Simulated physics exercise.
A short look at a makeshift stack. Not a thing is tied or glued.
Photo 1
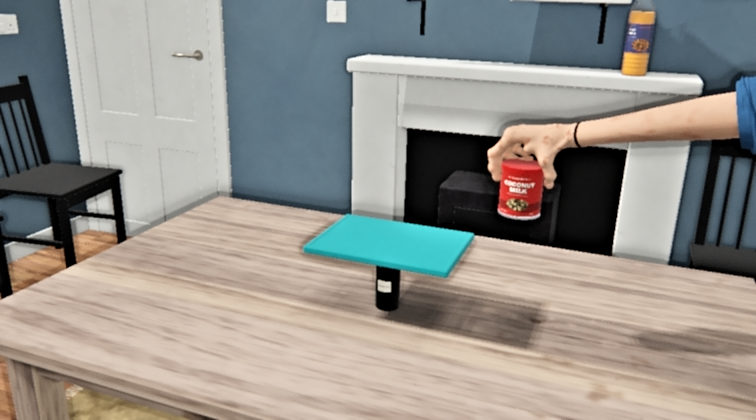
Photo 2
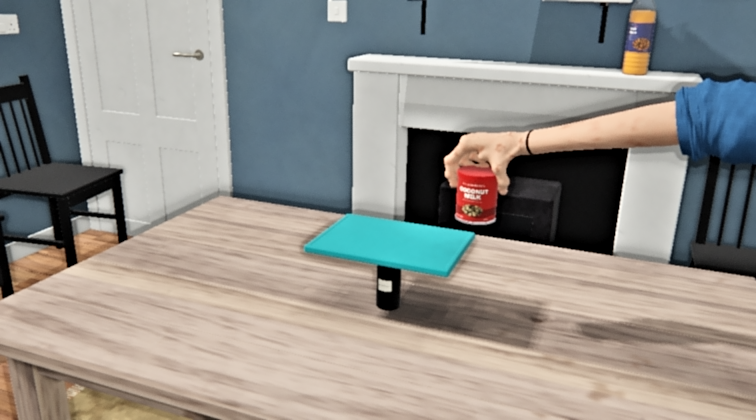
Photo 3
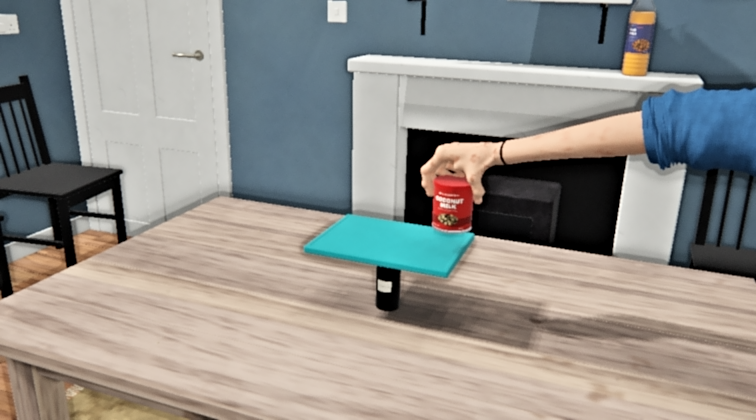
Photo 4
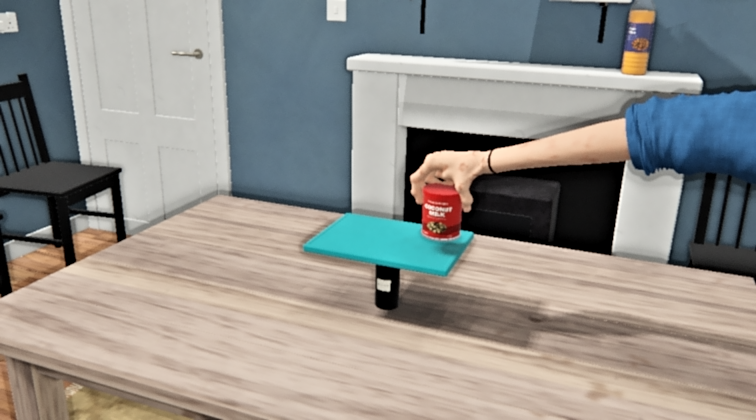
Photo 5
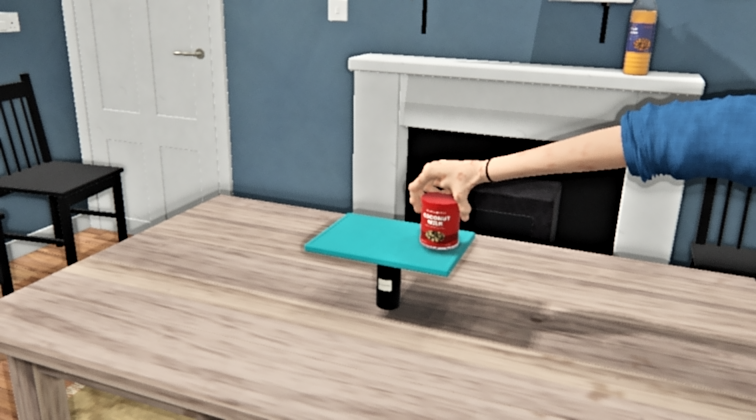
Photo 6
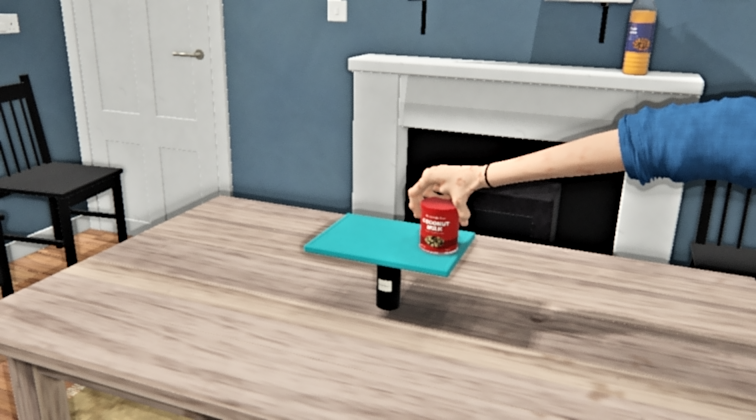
In this clip, a hand holding a red tin moves left and lowers it onto the right side of a teal board resting on a black shaker on a wooden table, keeping its fingers around the tin.
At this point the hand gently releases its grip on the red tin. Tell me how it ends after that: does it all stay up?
No: The stack fails to support it.
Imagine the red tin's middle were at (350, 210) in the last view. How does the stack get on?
What happens next is that it goes down.
Then, 0.30 s after the last picture, red tin now fallen; turquoise lid tipped 51° from how it was.
Then, 0.50 s after the last picture, turquoise lid on its side.
Then, 0.80 s after the last picture, turquoise lid now fallen.
By the end, fallen, red tin and turquoise lid; black shaker in place. The stack comes apart.
